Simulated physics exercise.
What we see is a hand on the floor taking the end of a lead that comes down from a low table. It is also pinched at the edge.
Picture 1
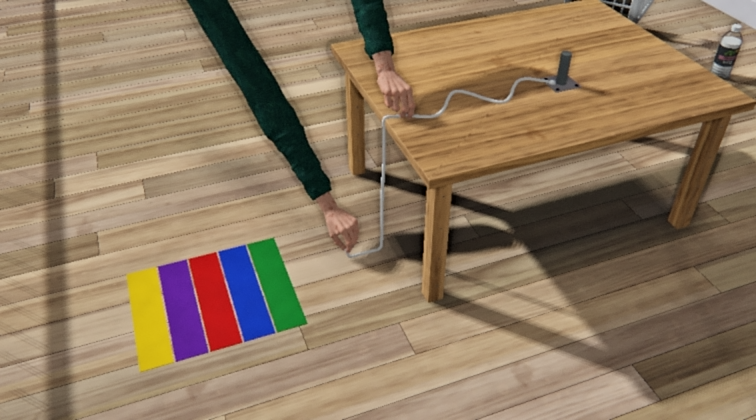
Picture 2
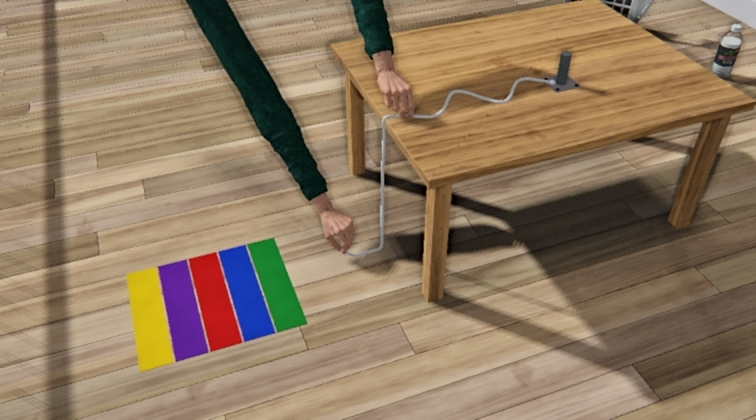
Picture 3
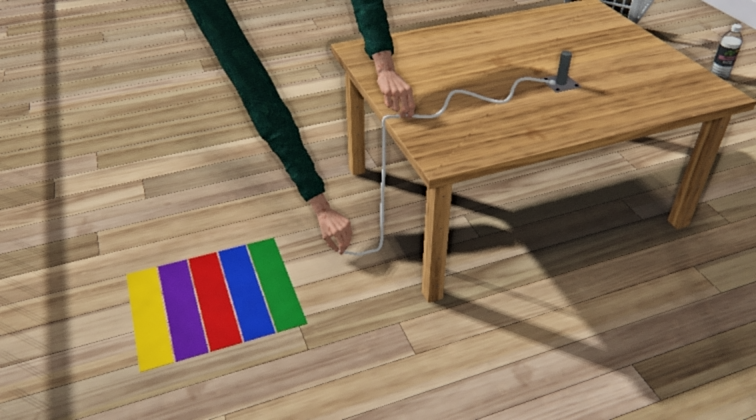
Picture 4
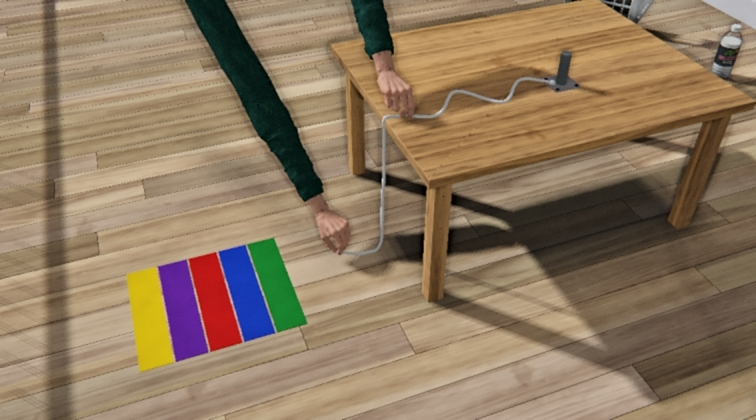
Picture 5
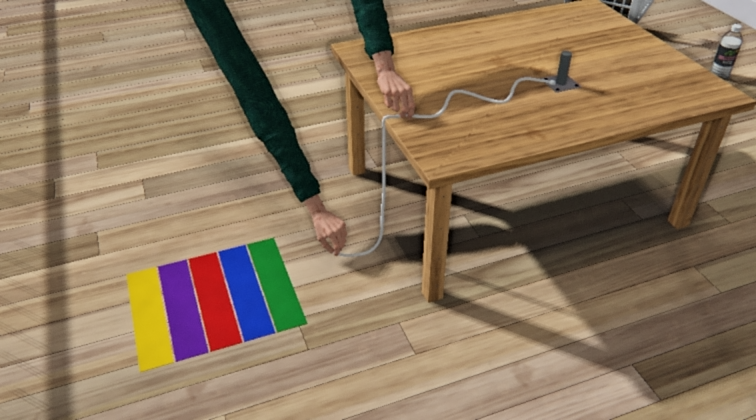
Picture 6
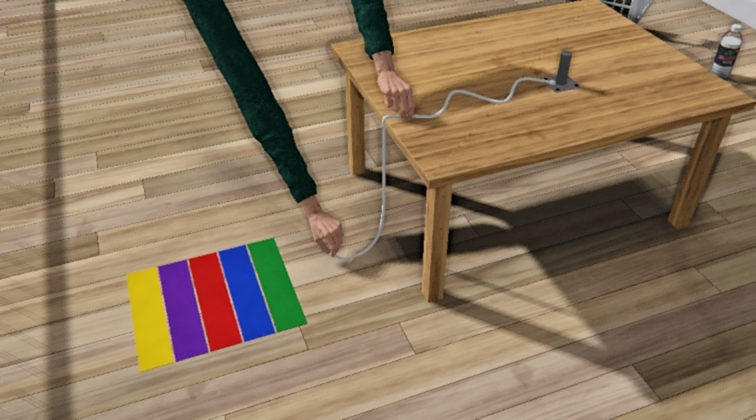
On a wooden floor beside a low table, one hand grips the end of a grey lead hanging from the tabletop while another pinches it at the edge. The lower hand shifts slightly left, toward a mat of coloured stripes, and the hanging lead curves a little more as the upper hand stays still.
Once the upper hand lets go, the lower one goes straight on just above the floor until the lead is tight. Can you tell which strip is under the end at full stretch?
Yes, the purple one.
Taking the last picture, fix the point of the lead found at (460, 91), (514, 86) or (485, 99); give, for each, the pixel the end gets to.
Roughly (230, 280), (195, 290) and (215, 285).
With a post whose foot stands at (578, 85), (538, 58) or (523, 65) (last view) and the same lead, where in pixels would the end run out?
Around (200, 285), then (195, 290), then (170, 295).
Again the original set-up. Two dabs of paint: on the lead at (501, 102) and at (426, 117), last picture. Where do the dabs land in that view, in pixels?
(476, 99) for the first, (373, 130) for the second.
Soon after, end near (236, 278); over blue.
After that, end near (202, 287); over red.
At the stop, end near (181, 293); over purple. It halts on the purple strip.
